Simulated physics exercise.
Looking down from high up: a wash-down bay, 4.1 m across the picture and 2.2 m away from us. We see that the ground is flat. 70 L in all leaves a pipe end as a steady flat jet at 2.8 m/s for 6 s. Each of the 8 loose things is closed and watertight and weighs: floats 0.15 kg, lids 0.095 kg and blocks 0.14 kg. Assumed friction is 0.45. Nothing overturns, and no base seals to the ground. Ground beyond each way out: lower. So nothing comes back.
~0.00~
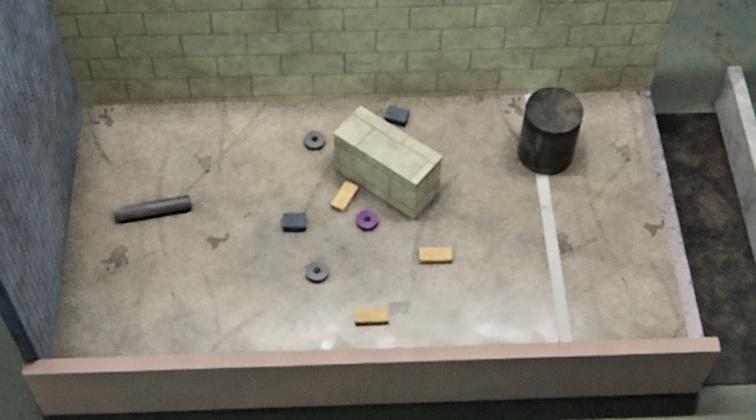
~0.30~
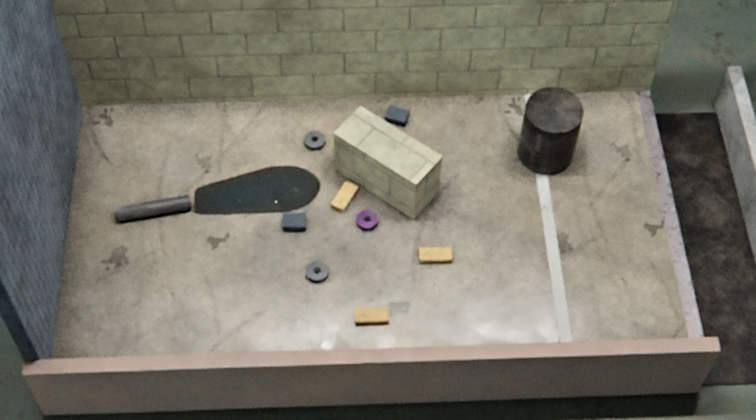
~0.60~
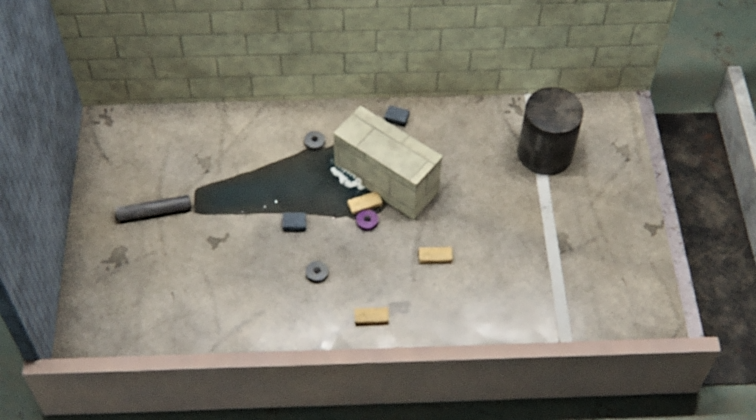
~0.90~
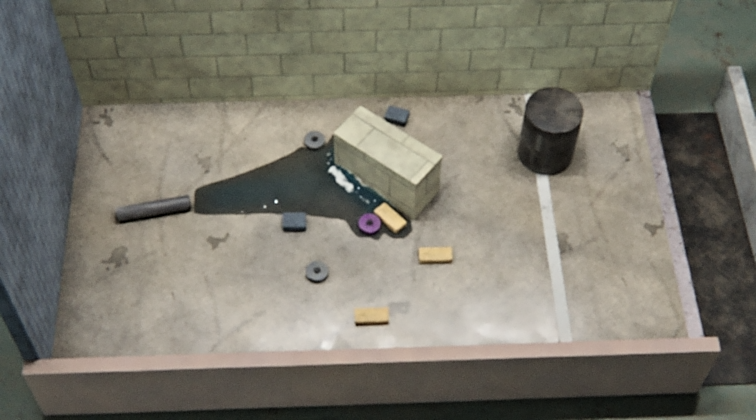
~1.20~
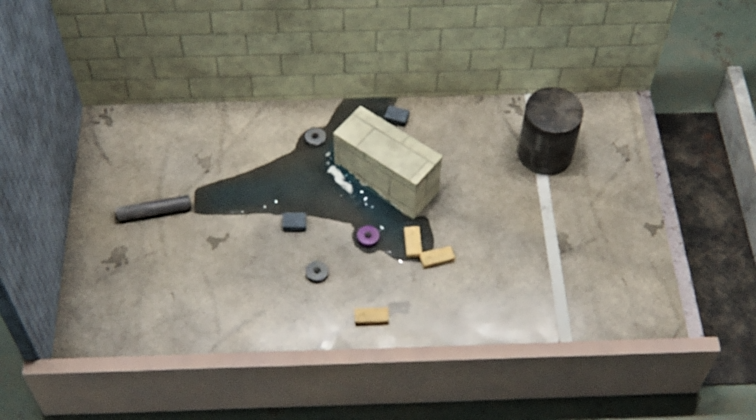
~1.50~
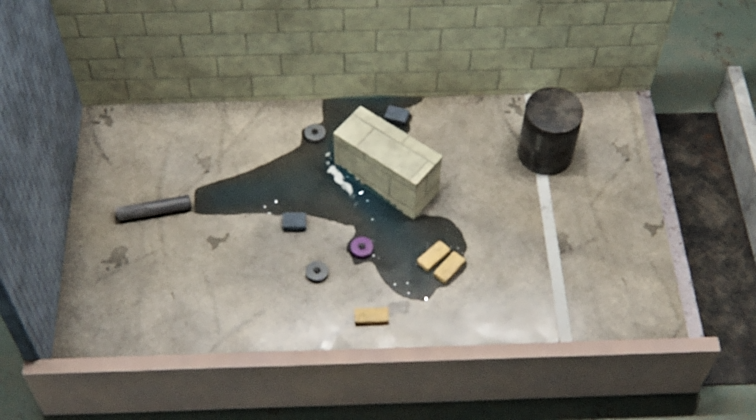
Dark water spreads rightward from a pipe on the left across a flat floor, meets a pale block wall section and spreads around both ends, pushing a tan block down and right against another, while a purple ring shifts slightly.
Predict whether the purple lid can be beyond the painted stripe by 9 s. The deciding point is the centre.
Not over.
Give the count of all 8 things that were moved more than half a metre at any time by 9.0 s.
The tally stands at 5.
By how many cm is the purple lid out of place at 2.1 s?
Close to 30 cm.
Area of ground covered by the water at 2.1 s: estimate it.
Around 1.5 m2 of it.
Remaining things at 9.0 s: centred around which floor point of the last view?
Around (323, 238).
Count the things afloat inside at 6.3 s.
Then: 2.
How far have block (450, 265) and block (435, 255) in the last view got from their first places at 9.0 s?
Taking them in the order asked, one is gone out, then the other is washed out.
After 2.1 s the purple lid is near (358, 251), 0.3 m from its start, aground; 0 of 8 are over the mark; 1 afloat.
After 4.0 s the purple lid is near (358, 251), 0.3 m from its start, aground; 2 of 8 are over the mark; 3 afloat.
After 6.3 s the purple lid is near (354, 253), 0.3 m from its start, aground; 2 of 8 are over the mark; 2 afloat.
After 9.0 s the purple lid is near (358, 284), 0.5 m from its start, aground; 2 of 8 are over the mark; 1 afloat.
